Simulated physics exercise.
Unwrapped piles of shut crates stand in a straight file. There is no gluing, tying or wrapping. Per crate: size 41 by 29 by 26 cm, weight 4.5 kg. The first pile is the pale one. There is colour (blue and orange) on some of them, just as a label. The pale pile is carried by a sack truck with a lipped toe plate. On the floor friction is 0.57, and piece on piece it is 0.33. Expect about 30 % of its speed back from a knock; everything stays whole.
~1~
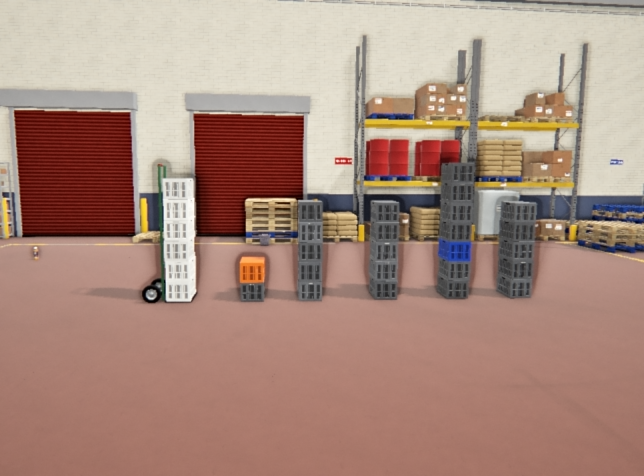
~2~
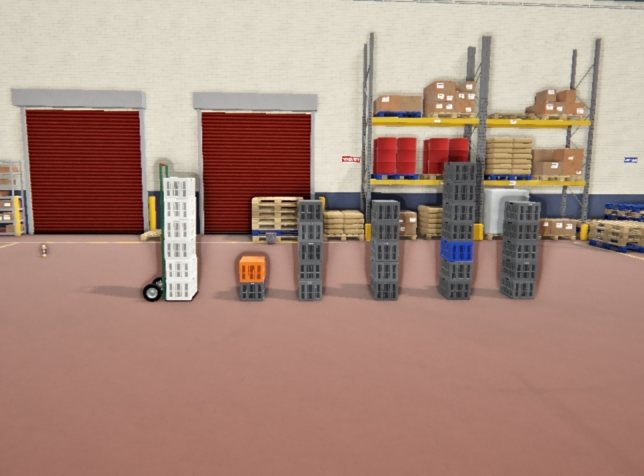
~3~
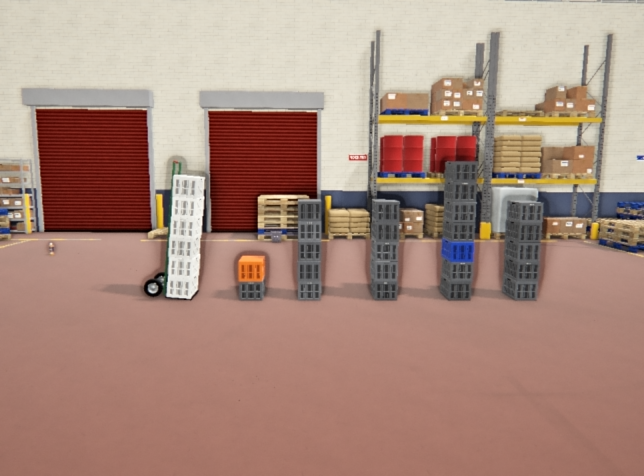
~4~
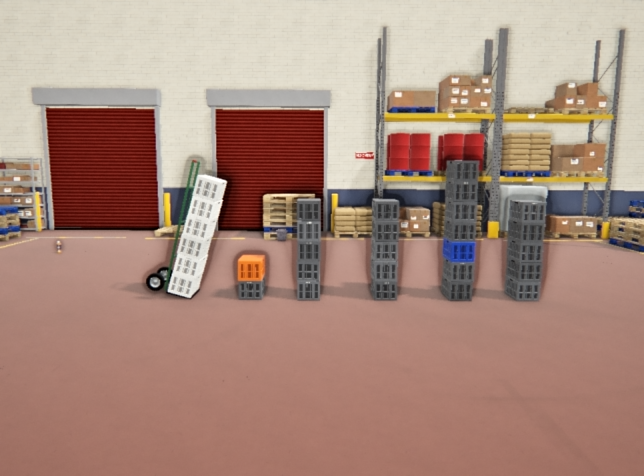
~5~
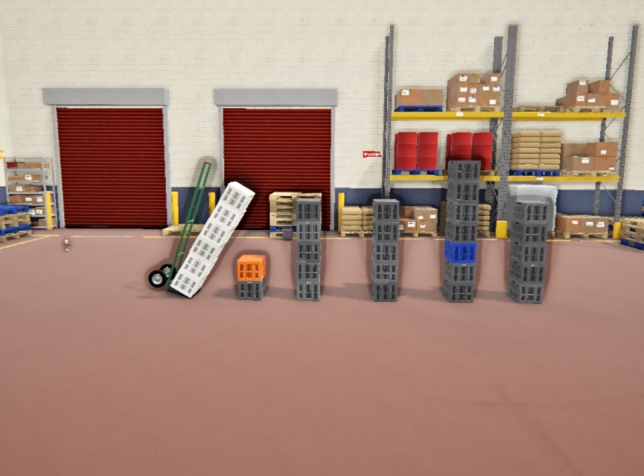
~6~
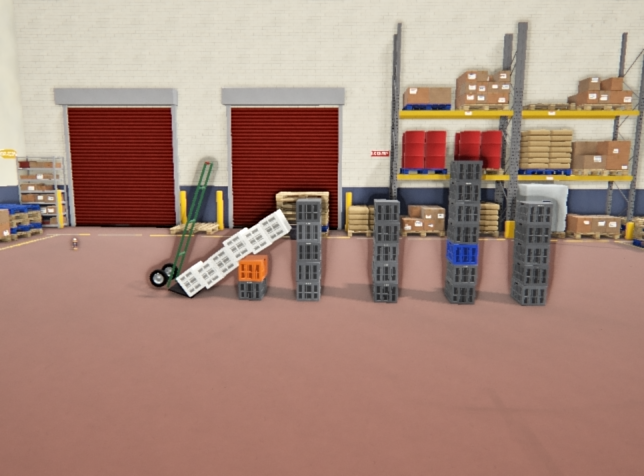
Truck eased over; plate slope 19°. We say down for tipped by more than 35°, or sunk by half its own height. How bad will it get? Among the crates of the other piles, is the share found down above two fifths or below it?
Below it.
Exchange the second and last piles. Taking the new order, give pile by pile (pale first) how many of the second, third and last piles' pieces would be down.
Count of fallen pieces - second: 5; third: 5; last: 0.
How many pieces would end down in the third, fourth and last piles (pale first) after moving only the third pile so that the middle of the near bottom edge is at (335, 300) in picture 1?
Third 0; fourth 0; last 0.
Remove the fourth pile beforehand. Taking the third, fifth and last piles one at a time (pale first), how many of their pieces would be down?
Then third pile: 3; fifth pile: 0; last pile: 0.
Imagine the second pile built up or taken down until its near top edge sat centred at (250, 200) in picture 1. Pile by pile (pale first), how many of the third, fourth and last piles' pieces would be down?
Down by pile: Third 5, fourth 4, last 4.
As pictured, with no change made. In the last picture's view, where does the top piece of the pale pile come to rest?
The top pale piece ends up roughly at (281, 285).
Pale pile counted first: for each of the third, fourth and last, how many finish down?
From the third pile 4, from the fourth pile 0 and from the last pile 0.
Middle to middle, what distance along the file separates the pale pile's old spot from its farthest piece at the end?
Around 150 centimetres.
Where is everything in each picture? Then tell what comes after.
In the first frame (pixels give the middle of a visible side; the camera moves round a little), truck frame (160, 193) 0° forward; orange crate (252, 273); blue crate (460, 252); none of the others has stirred.
Truck frame (161, 192) 1° forward; blue crate (462, 252), in the second frame.
Truck frame (172, 189) 6° forward, top of the pale pile leaning 5°; blue crate (462, 252); none of the others has stirred, in the third frame.
Truck frame (187, 188) 14° forward, top of the pale pile leaning 16°; blue crate (463, 252); none of the others has stirred, in the fourth frame.
Truck frame (197, 189) 19° forward, top of the pale pile leaning 31°; blue crate (464, 253); none of the others has stirred, in the fifth frame.
Truck frame (198, 189) 19° forward, top of the pale pile leaning 58°; orange crate (250, 271); blue crate (466, 255); none of the others has stirred, in the sixth frame.
Then, 0.11 s past the last view, 6 of the pale pile down; none of the 24 other crates down, 4 disturbed; orange crate 9 cm from its place.
Then, 0.53 s past the last view, 6 of the pale pile down; 3 of the 24 other crates down; orange crate 11 cm from its place.
In the end, 6 of the pale pile down; 4 of the 24 other crates down; orange crate 10 cm from its place; blue crate unmoved. That is 17 per cent. From the last view, middles, orange crate near (260, 268), blue crate near (462, 252).
